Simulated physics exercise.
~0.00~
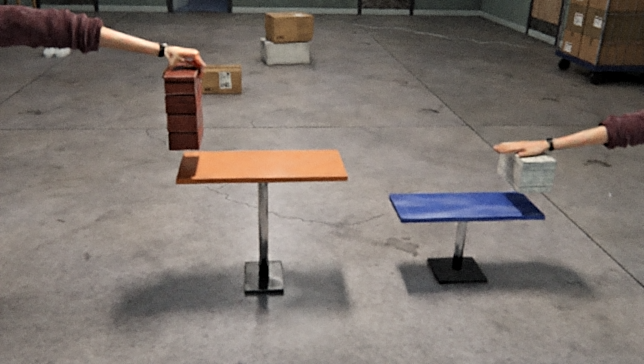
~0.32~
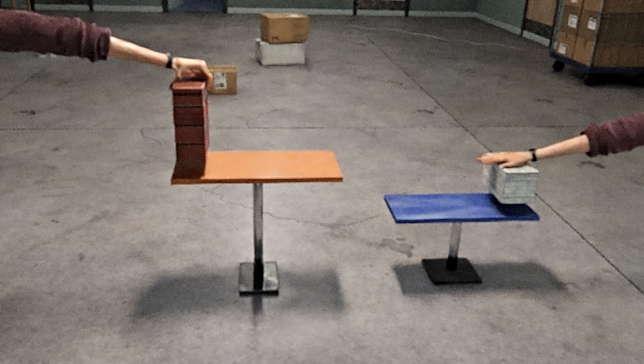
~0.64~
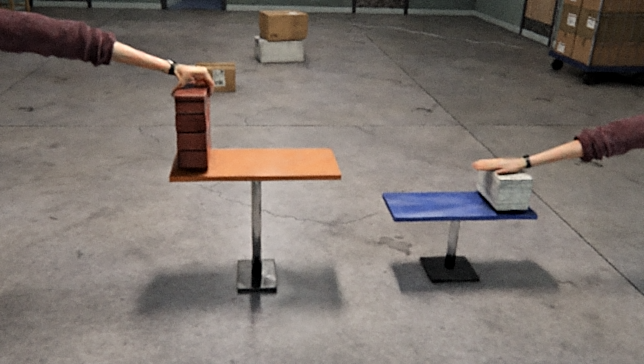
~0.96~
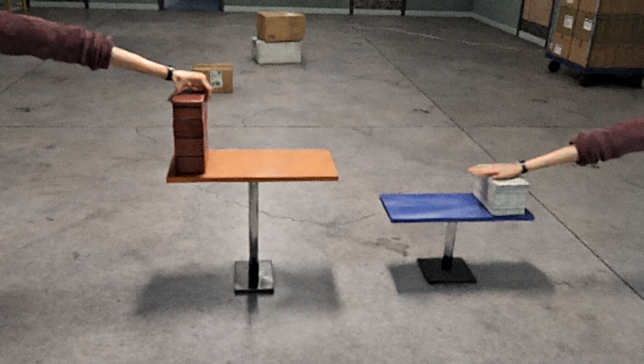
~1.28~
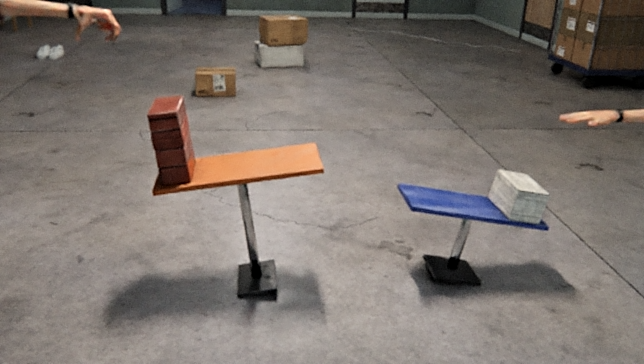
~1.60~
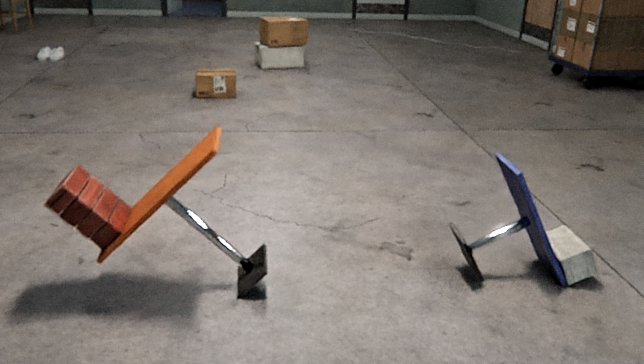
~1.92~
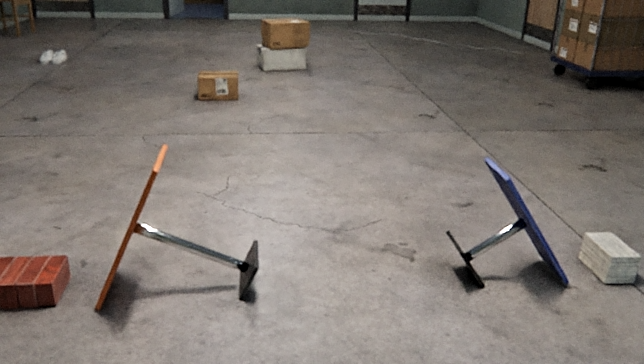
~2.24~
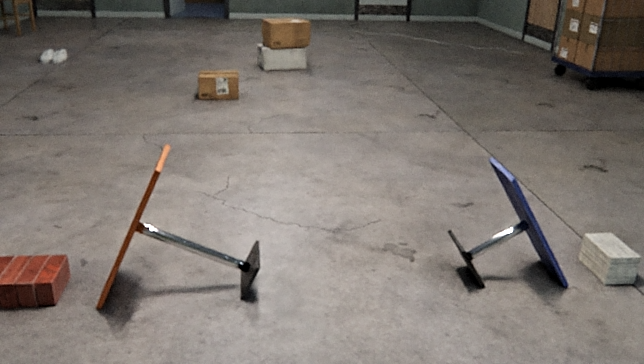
In the video, two hands set a stack of red bricks on the left end of an orange table and a pale block on the right end of a blue one, then let go; both tables tip outward and topple, their loads ending on the floor.
